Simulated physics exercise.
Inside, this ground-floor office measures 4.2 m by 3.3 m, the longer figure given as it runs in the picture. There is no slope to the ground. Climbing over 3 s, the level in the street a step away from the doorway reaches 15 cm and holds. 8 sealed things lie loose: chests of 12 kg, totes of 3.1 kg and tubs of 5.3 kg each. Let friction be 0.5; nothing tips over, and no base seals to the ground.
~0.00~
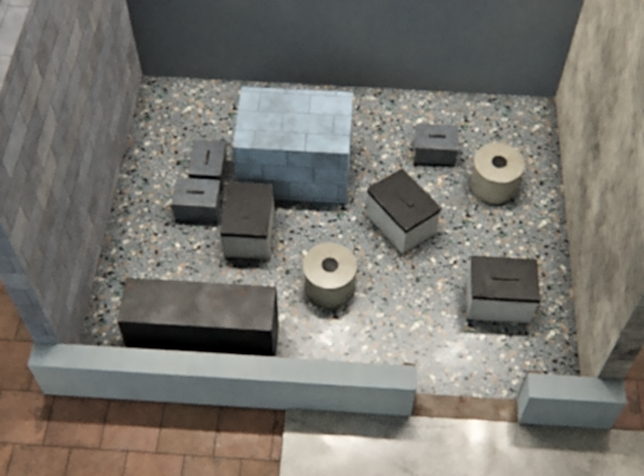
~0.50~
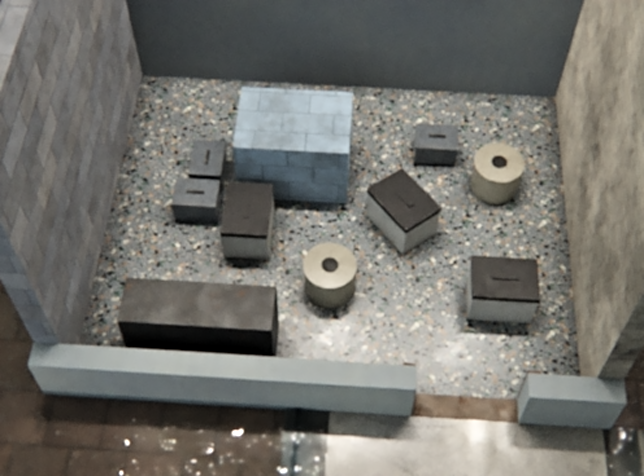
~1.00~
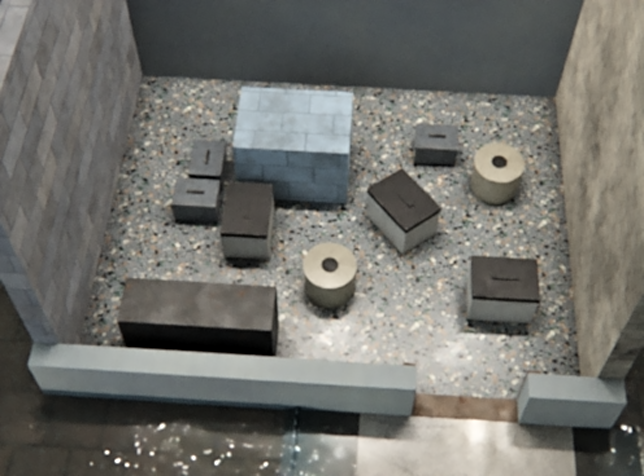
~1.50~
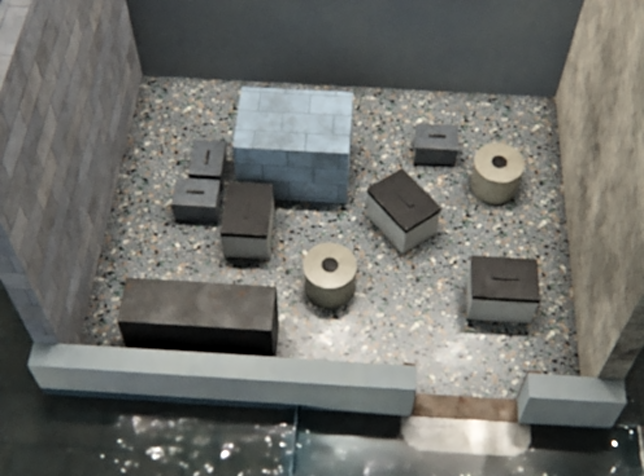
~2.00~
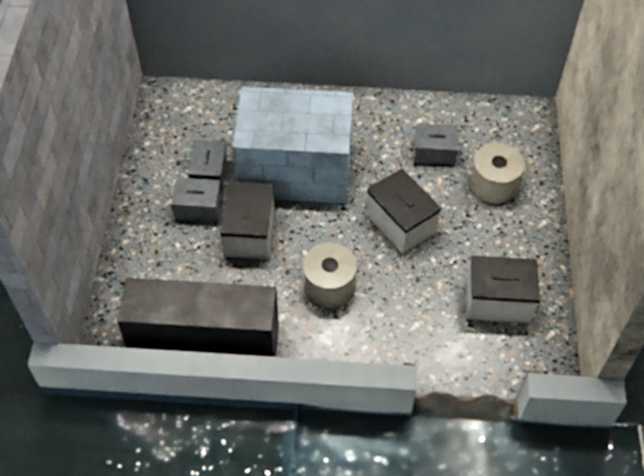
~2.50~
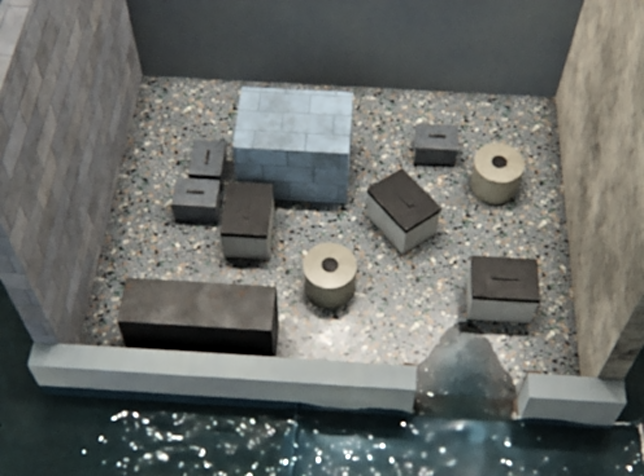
Ground-floor office with speckled floor, water rising over the brick paving outside, then entering through a gap in the low front wall.
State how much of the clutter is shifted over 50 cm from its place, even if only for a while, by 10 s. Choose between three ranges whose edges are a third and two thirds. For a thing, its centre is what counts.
The range is the middle one, a third to two thirds.
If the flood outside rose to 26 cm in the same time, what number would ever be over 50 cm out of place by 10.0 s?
I count 7 of them in that case.
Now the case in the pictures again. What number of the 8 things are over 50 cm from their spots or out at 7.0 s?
I get 3.
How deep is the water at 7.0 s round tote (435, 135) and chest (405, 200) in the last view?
Roughly 5 and 4 cm.
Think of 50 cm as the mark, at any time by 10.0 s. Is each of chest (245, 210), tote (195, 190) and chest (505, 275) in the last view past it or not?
Order as asked - a smaller shift, a smaller shift, a bigger shift.
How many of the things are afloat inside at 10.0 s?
Count: 5.
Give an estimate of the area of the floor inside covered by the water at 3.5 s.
At that time the wet patch spans about 2.0 m2.
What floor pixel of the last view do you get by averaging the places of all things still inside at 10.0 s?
Around (313, 185).
After 3.5 s 0 of 8 are over 50 cm from their spots; 0 afloat.
After 4.5 s 1 of 8 are over 50 cm from their spots; 0 afloat.
After 7.0 s 3 of 8 are over 50 cm from their spots; 3 afloat.
After 10.0 s 3 of 8 are over 50 cm from their spots, and 3 have been at some point; 5 afloat.
